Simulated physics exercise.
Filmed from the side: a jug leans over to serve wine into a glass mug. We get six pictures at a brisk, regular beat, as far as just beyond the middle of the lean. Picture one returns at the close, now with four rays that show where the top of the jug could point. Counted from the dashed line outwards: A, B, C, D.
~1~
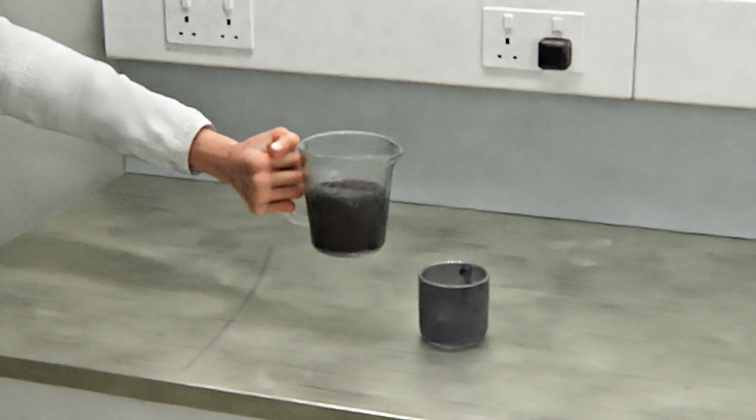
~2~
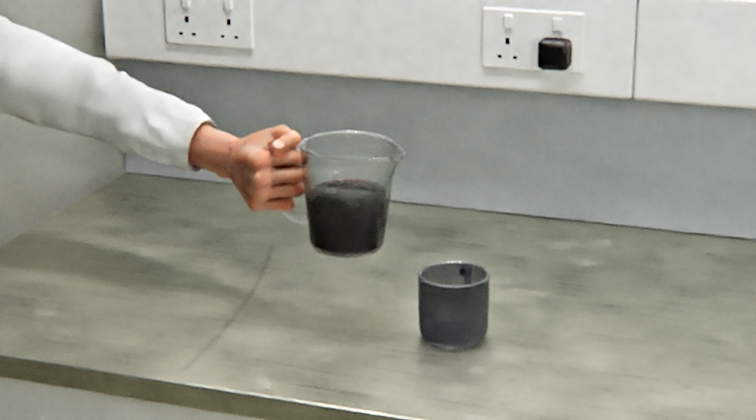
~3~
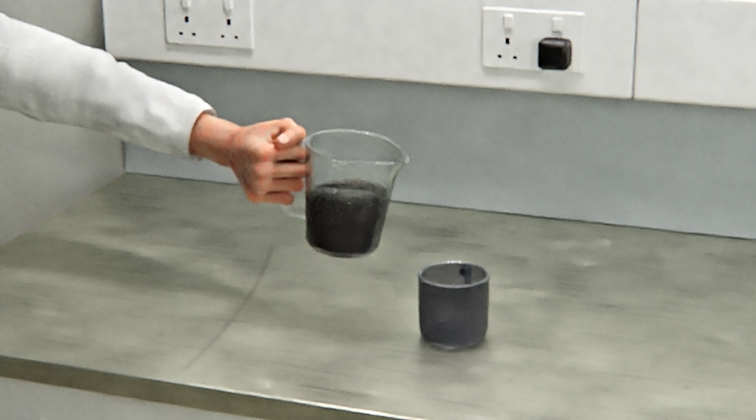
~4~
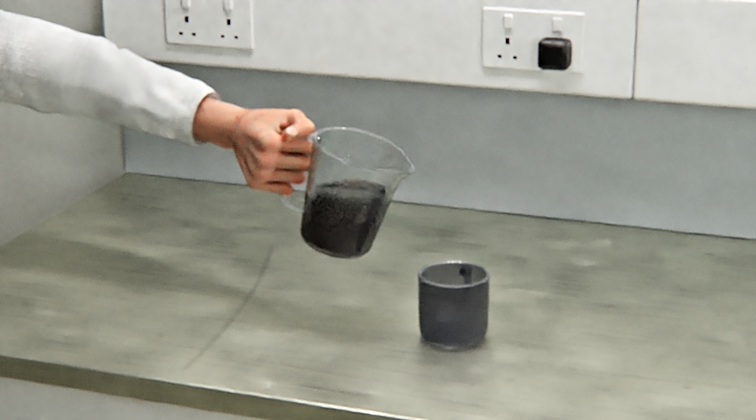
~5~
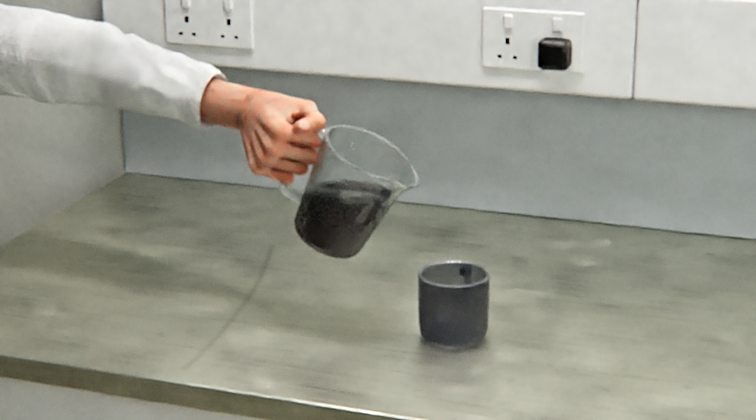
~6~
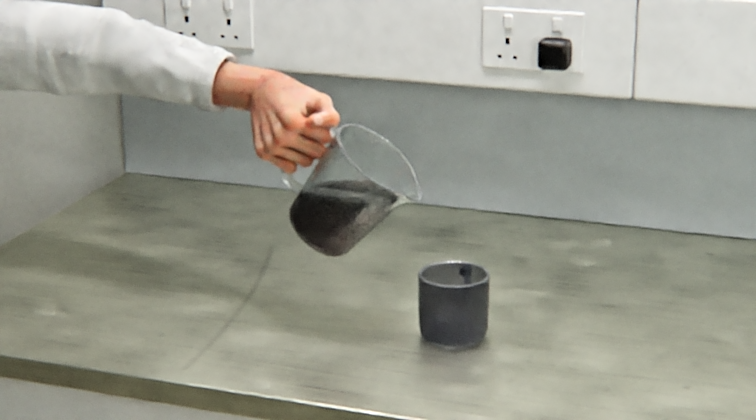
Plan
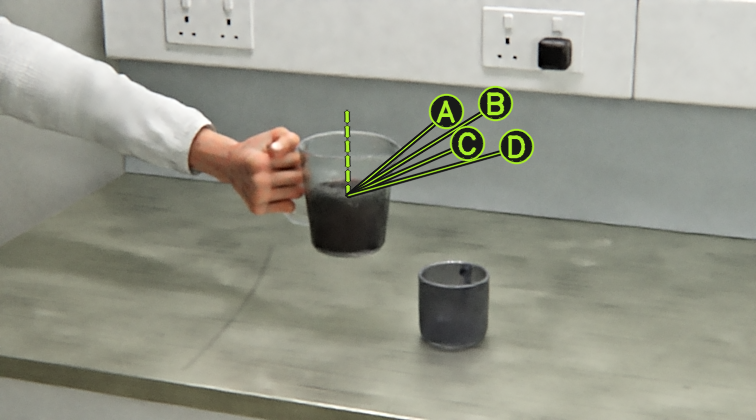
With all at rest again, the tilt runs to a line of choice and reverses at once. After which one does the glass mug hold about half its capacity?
D works best here.
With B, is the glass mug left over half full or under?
Under half.
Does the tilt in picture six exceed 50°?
No.
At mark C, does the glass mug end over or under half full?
Under.
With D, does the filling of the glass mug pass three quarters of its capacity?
No, less.
On the marked copy, A at (434, 124); B at (481, 113); C at (451, 150); D at (501, 152).
Choosing A, the glass mug ends with about 4 % of what it can hold.
Choosing B, the glass mug ends with about 14 % of what it can hold.
Choosing C, the glass mug ends with about 32 % of what it can hold.
Choosing D, the glass mug ends with about 52 % of what it can hold.
